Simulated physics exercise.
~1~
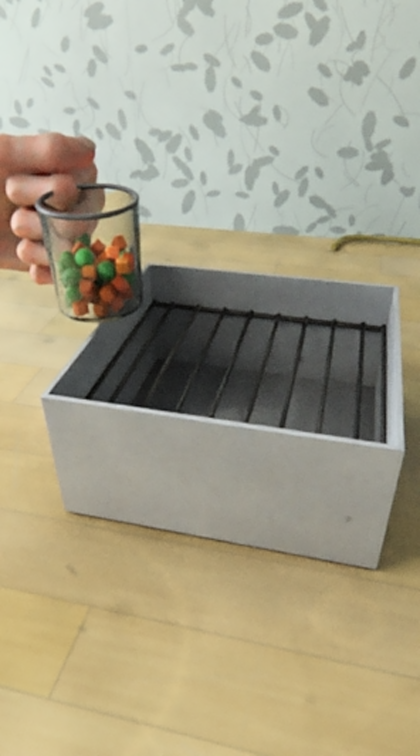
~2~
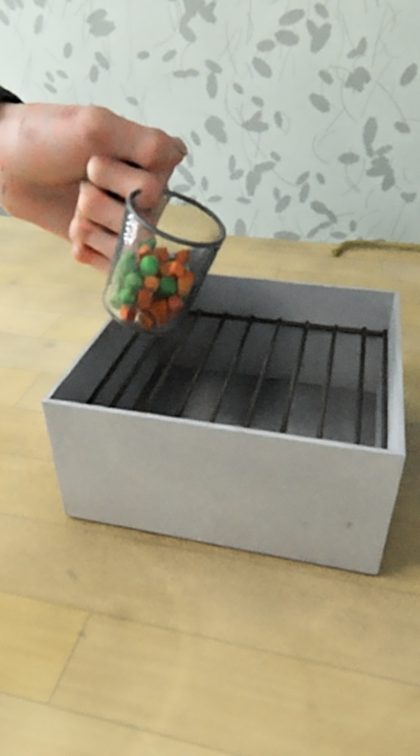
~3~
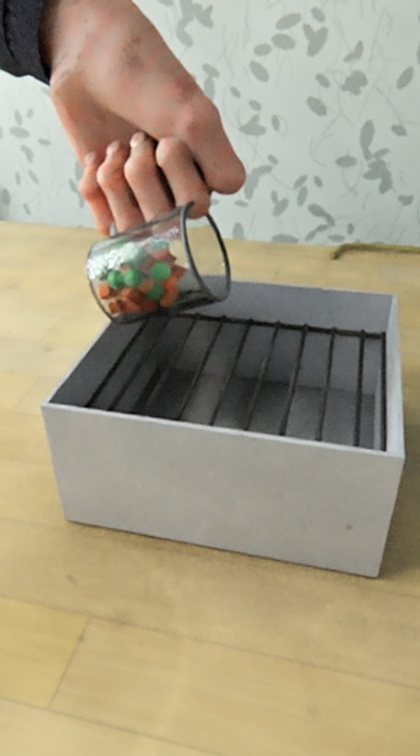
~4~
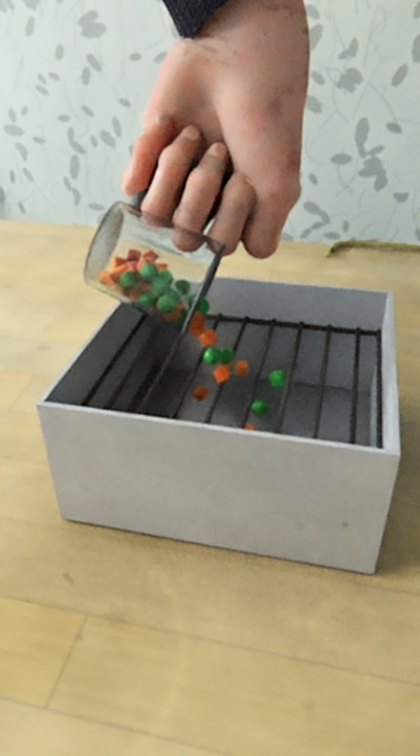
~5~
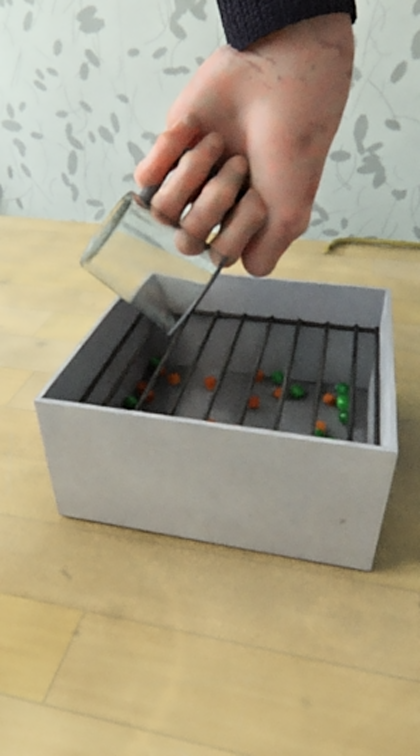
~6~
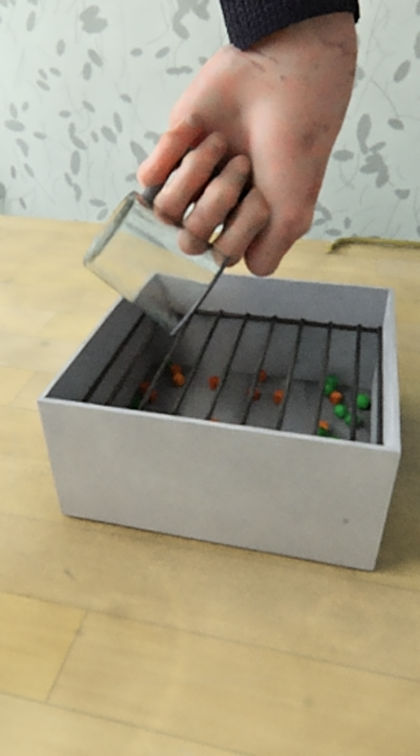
The clip opens on a hand holding a clear cup of small green and orange pieces over the left side of a pale open box fitted with a dark wire rack. The hand moves to the right and tips the cup until it lies on its side, with the pieces still inside. It tilts further, and green and orange pieces tumble out over the wires. The cup empties, and pieces of both colours drop between the bars while the rack stays put. At the end, the hand still holds the empty, upturned cup, and all the pieces lie scattered beneath the rack.
